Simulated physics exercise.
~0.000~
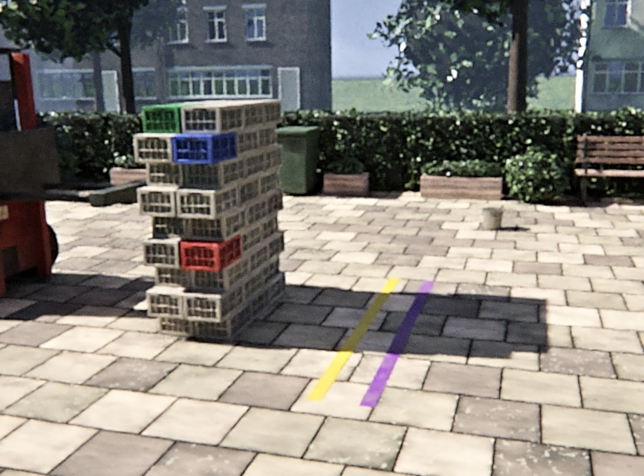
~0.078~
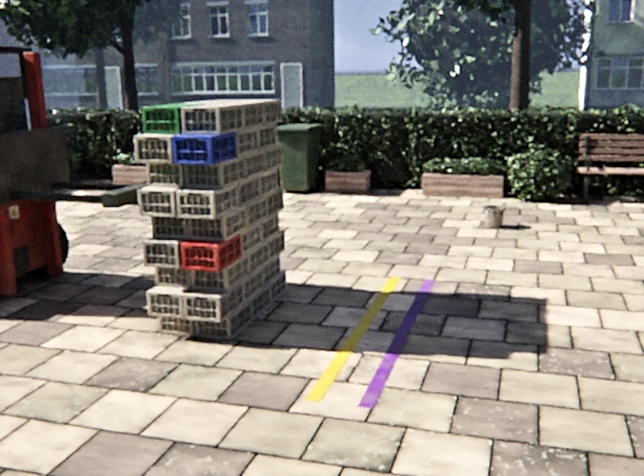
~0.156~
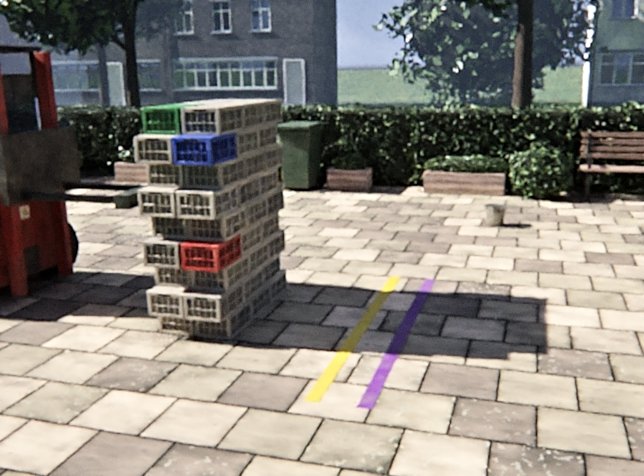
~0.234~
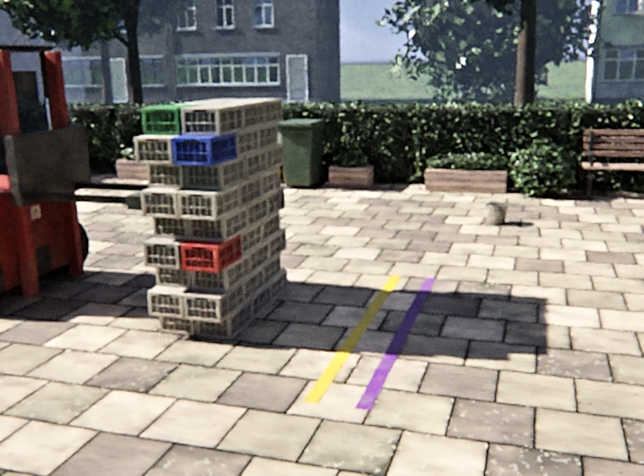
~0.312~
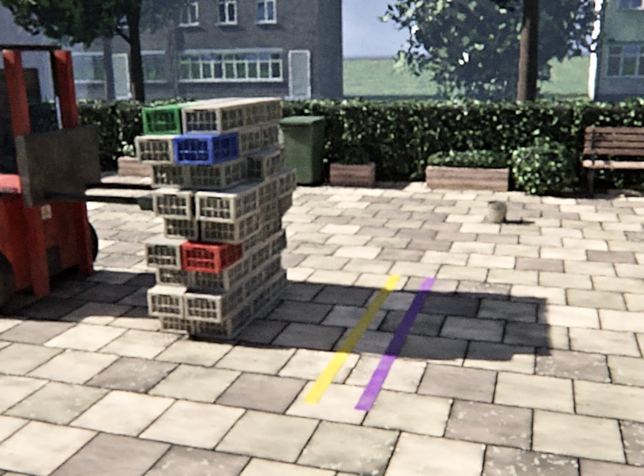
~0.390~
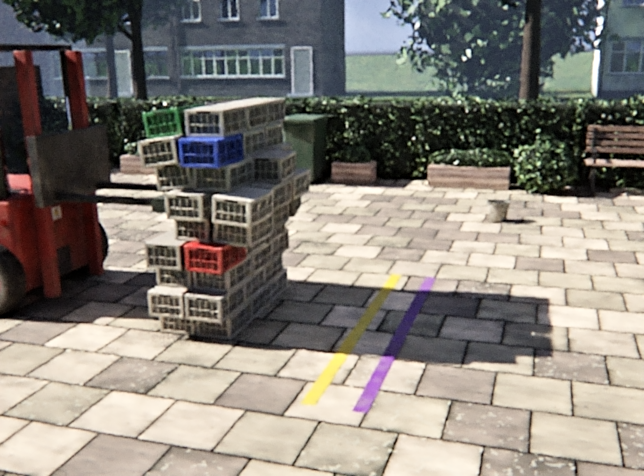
Tall stack of crates on a paved square shifting slightly and unevenly as a red forklift pushes in from the left.
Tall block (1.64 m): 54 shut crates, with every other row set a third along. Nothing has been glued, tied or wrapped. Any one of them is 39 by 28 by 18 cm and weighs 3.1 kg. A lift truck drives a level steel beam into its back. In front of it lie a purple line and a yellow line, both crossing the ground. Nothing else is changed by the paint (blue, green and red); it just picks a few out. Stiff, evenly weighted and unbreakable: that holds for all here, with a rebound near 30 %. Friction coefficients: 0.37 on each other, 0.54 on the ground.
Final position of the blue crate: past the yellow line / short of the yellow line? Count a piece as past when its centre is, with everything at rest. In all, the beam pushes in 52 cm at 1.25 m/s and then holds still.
Out over the line.
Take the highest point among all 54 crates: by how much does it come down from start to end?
40 cm.
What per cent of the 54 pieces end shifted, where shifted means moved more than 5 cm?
80 %.
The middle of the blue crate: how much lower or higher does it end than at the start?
Roughly 125 centimetres lower.
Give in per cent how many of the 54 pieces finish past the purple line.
Result: Around 20 per cent.
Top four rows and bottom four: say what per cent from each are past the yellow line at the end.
60% and 0%.
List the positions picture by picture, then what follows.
In the first picture (places mark the middle of the side facing us; the camera moves round a little), beam (98, 201) 28 cm from the stack; purple line, near end, (389, 361); yellow line, near end, (342, 357); blue crate (192, 150); green crate (161, 120); red crate (199, 258); nothing disturbed.
In the second picture, beam (111, 201) 18 cm from the stack; blue crate (192, 151).
In the third picture, beam (123, 202) 8 cm from the stack; blue crate (192, 151).
In the fourth picture, beam (136, 203) 18 mm in; blue crate (192, 152); 3 disturbed, none past the yellow line.
In the fifth picture, beam (148, 204) 12 cm in; blue crate (193, 151) shifted 19 mm; 27 disturbed, none past the yellow line.
In the sixth picture, beam (160, 206) 21 cm in; purple line, near end, (385, 364); yellow line, near end, (339, 358); blue crate (198, 154) shifted 6 cm; green crate (162, 124) leaning 8°; red crate (203, 260) shifted 35 mm; steepest lean 8°, the crate at (158, 153); 37 disturbed, none past the yellow line.
After 0.62 s, none of the 54 crates past the yellow line, 44 disturbed; blue crate shifted 32 cm; green crate leaning 40°, 12 cm lower.
After 1.02 s, 5 of the 54 crates past the yellow line; blue crate leaning 41°, 32 cm lower; green crate on its side.
After 1.62 s, 21 of the 54 crates past the yellow line; blue crate leaning 32°, 1.21 m lower; green crate on its side.
At rest (3.6 s), 21 of the 54 crates past the yellow line; blue crate 1.27 m lower; green crate upside down; red crate on its side.
